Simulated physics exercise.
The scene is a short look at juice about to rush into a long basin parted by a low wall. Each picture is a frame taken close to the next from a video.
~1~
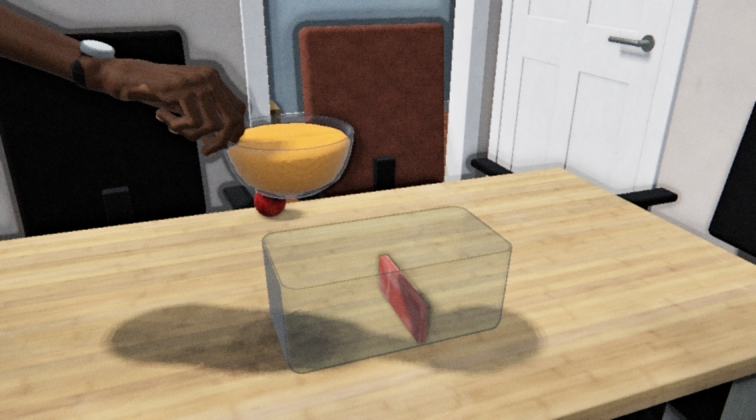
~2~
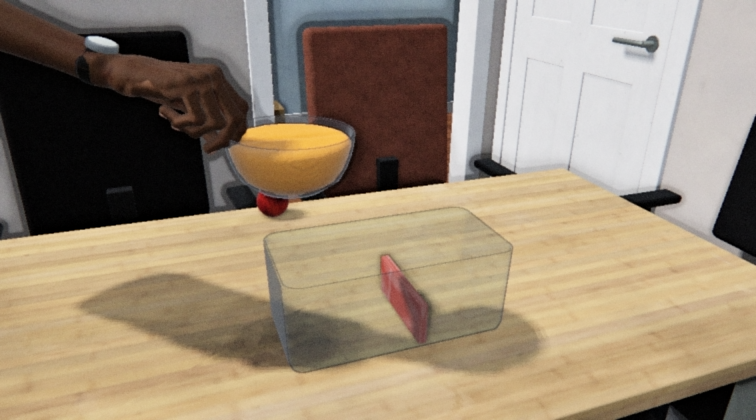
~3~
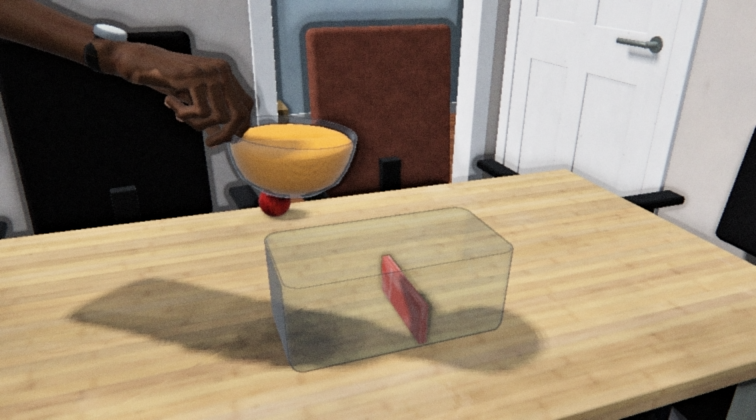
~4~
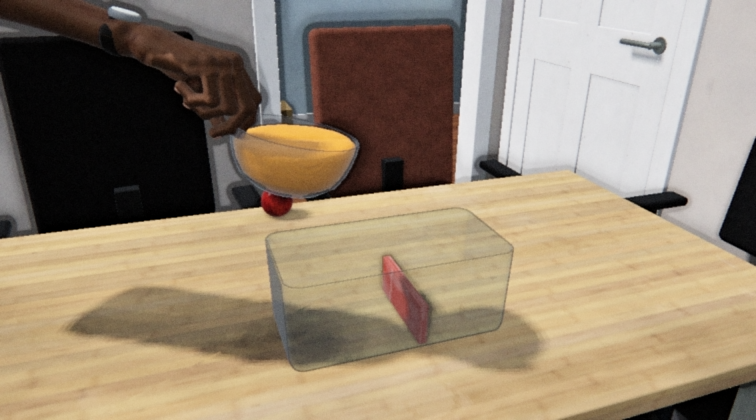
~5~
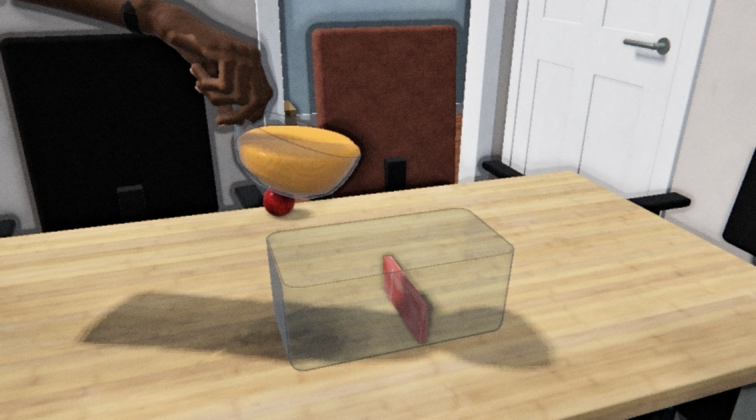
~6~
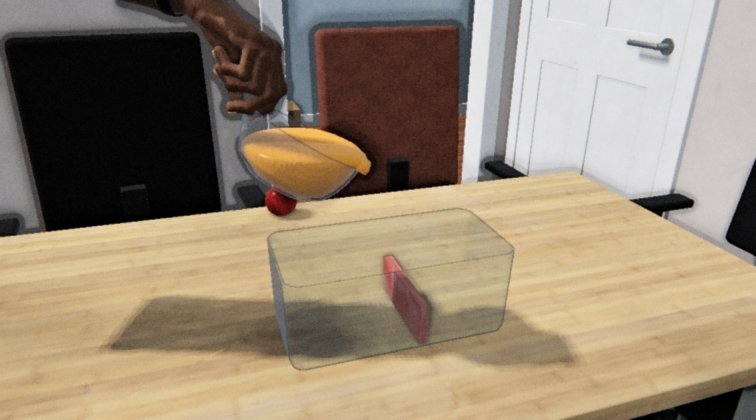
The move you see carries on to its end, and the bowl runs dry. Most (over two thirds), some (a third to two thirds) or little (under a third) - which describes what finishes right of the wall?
Little.
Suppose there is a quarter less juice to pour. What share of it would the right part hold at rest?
Some 5 parts in a hundred.
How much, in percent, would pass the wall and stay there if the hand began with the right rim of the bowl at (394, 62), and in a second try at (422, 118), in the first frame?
The first start yields 80 per cent, the second 90 per cent.
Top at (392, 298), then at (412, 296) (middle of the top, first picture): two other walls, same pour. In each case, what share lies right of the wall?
In turn 45 and 20 in a hundred.
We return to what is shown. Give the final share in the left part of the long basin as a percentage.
Around 75 percent.
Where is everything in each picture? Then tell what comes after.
In the first picture, tilt 0°; pouring edge (349, 127); surface from (225, 144) to (345, 133); the long basin's rim runs from (271, 262) to (487, 227); the wall's top is at (402, 280).
In the second picture, tilt 1°; pouring edge (351, 129); surface from (227, 144) to (347, 134).
In the third picture, tilt 6°; pouring edge (353, 134); surface from (230, 142) to (349, 136).
In the fourth picture, tilt 13°; pouring edge (355, 141); surface from (233, 140) to (352, 139).
In the fifth picture, tilt 22°; pouring edge (356, 151); surface from (237, 140) to (356, 144); 2 per cent is over the edge.
In the sixth picture, tilt 32°; pouring edge (356, 163); surface from (242, 143) to (349, 151); 8 per cent is over the edge.
A moment on, the bowl is tipped on its side and 13 per cent is still to pour, 35 is left of the wall and 17 right of it.
Next, the bowl is tipped right over and 0 per cent is still to pour, 76 is left of the wall and 20 right of it.
Then the bowl is tipped right over and 0 per cent is still to pour, 75 is left of the wall and 21 right of it.
Later the bowl is tipped right over and 0 per cent is still to pour, 75 is left of the wall and 21 right of it.
In the end 75 per cent lies left of the wall, 21 right of it and 4 outside.
